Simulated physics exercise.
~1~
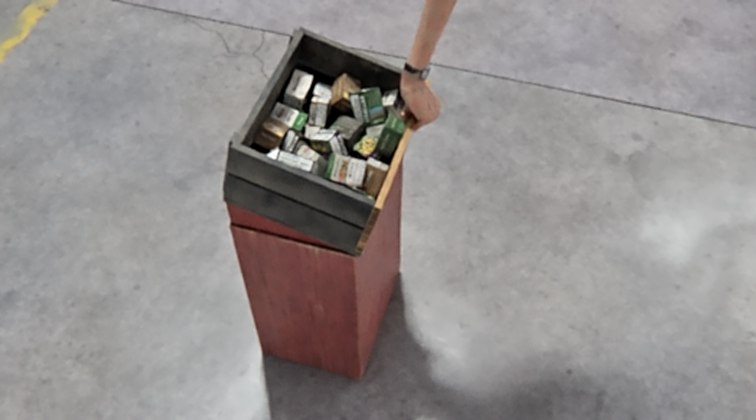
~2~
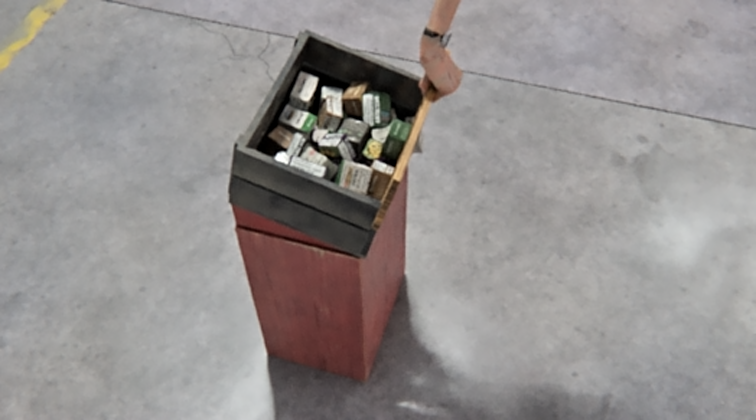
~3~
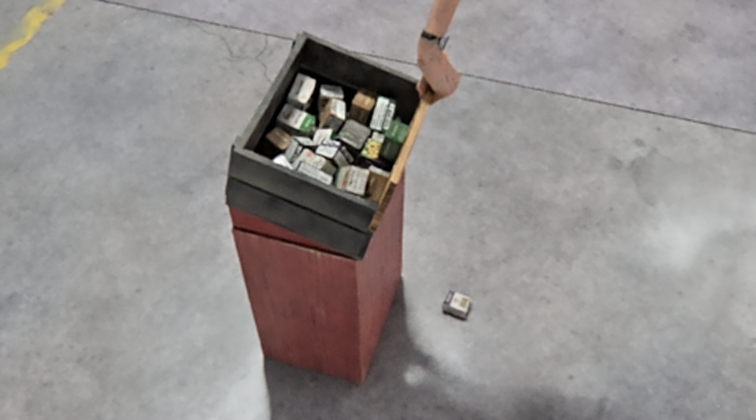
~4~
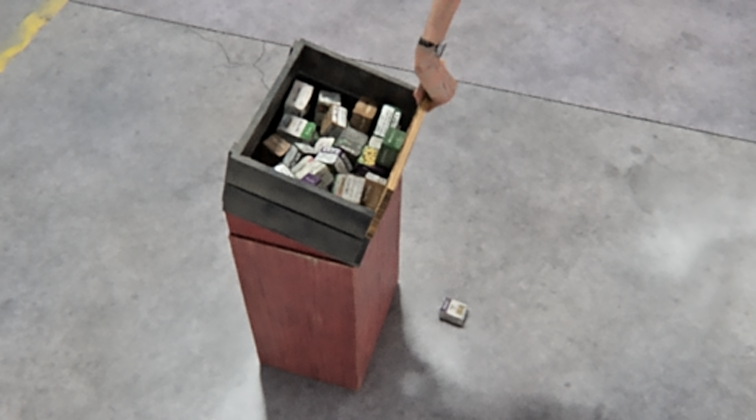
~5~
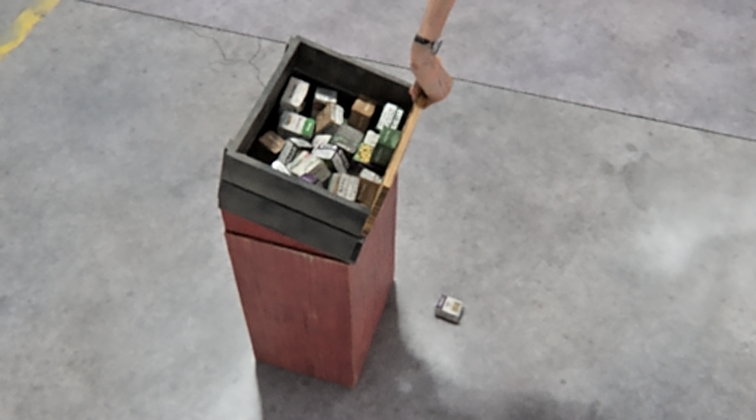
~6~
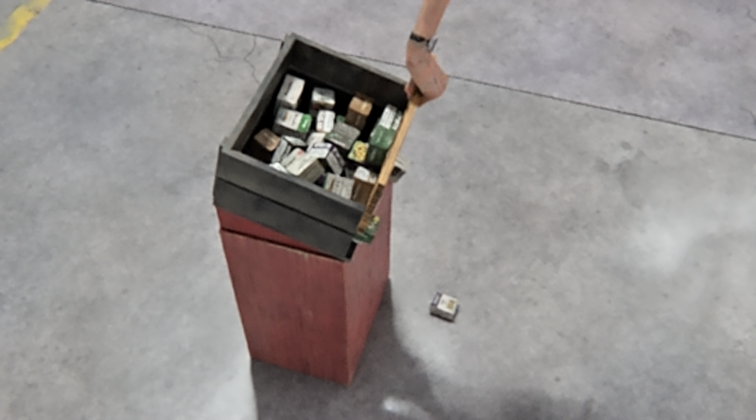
We see a hand raise the gate slightly at the right side of a black bin full of small cartons atop a red stand. One carton drops to the concrete floor and lies there while the hand keeps holding the gate and another carton appears at its lower end.
